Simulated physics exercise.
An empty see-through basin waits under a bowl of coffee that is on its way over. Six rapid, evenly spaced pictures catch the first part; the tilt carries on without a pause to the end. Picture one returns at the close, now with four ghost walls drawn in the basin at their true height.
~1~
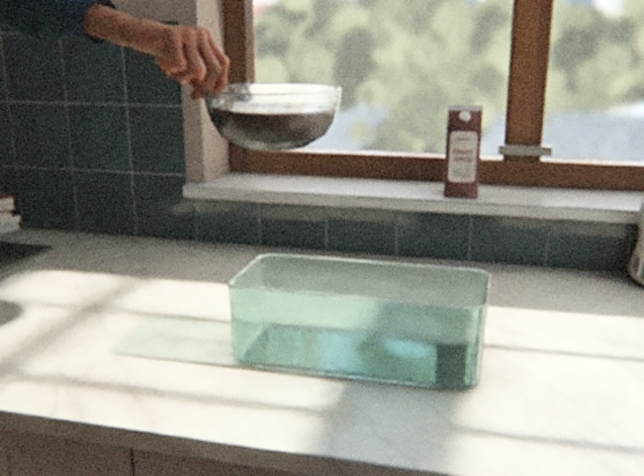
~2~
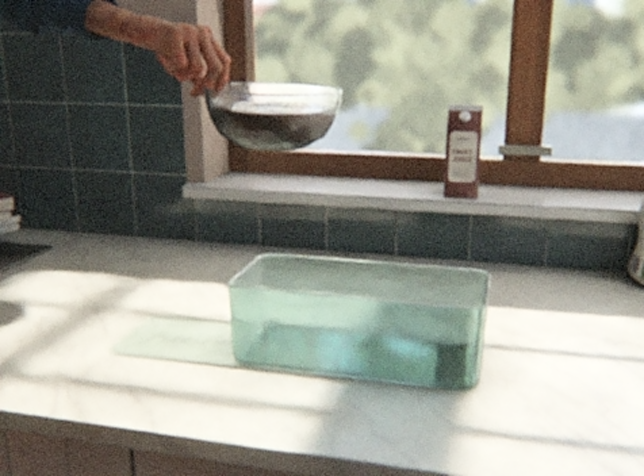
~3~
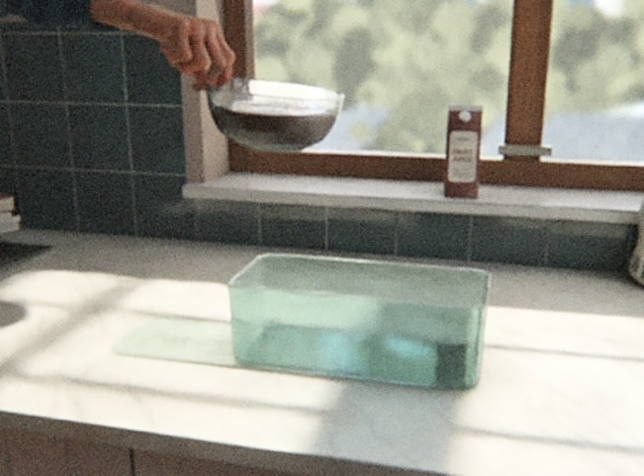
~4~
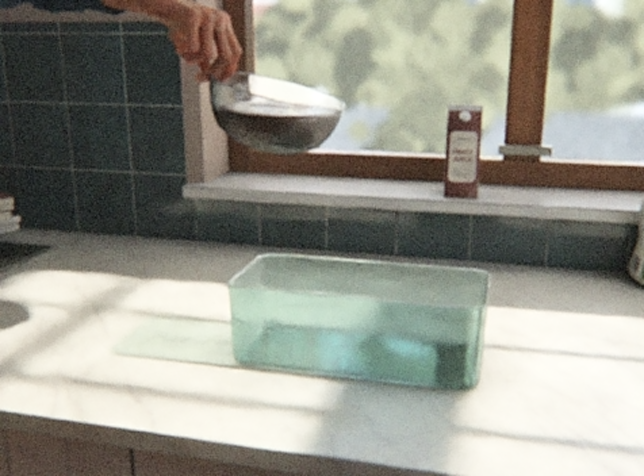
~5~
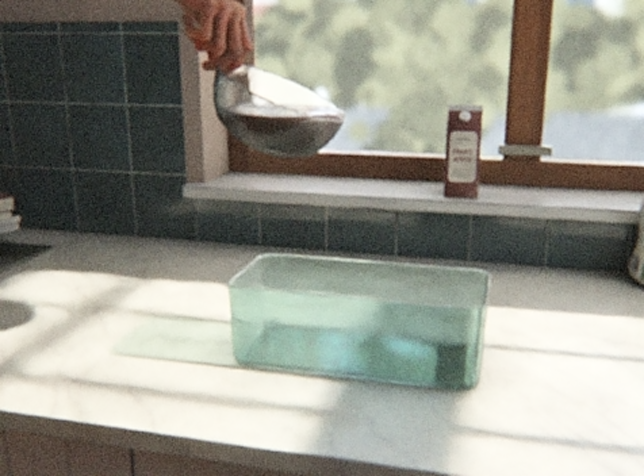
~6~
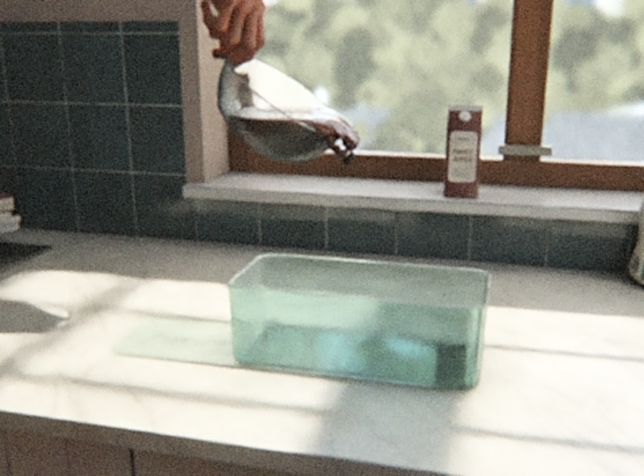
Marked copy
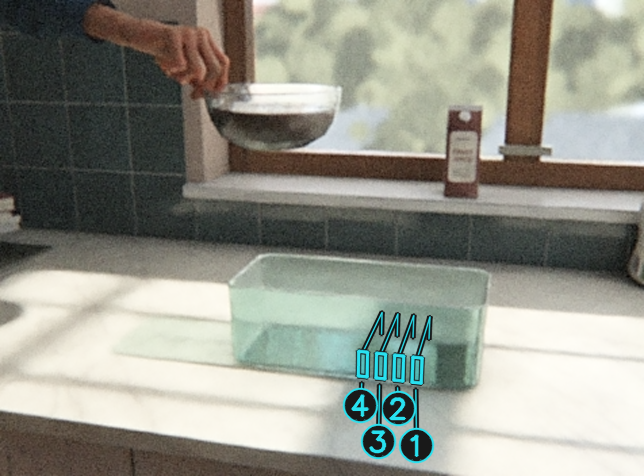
A hand tilts a clear bowl of dark liquid rightward until some crosses its lip.
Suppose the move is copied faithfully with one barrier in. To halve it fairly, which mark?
I would pick place 3.
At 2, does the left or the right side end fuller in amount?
The left one.
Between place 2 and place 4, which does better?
4.
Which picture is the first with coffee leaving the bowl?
Picture 5.
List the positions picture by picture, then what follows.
Upright, lip at (337, 89); basin from (235, 360) to (479, 389); nothing has left yet, in the first frame.
Upright, lip at (337, 91); nothing has left yet, in the second frame.
Tipped about 6°, lip at (339, 97); nothing has left yet, in the third frame.
Tipped about 14°, lip at (341, 106); nothing has left yet, in the fourth frame.
Tipped about 24°, lip at (342, 119); coffee is over the lip, down to (342, 119), in the fifth frame.
Tipped about 35°, lip at (340, 133); coffee is over the lip, down to (348, 160), in the sixth frame.
In cyan, 1 at (415, 389); 2 at (397, 387); 3 at (379, 385); 4 at (361, 383).
With 1, about 91 % ends left of the wall and 7 % right of it.
With 2, about 75 % ends left of the wall and 22 % right of it.
With 3, about 51 % ends left of the wall and 47 % right of it.
With 4, about 36 % ends left of the wall and 62 % right of it.
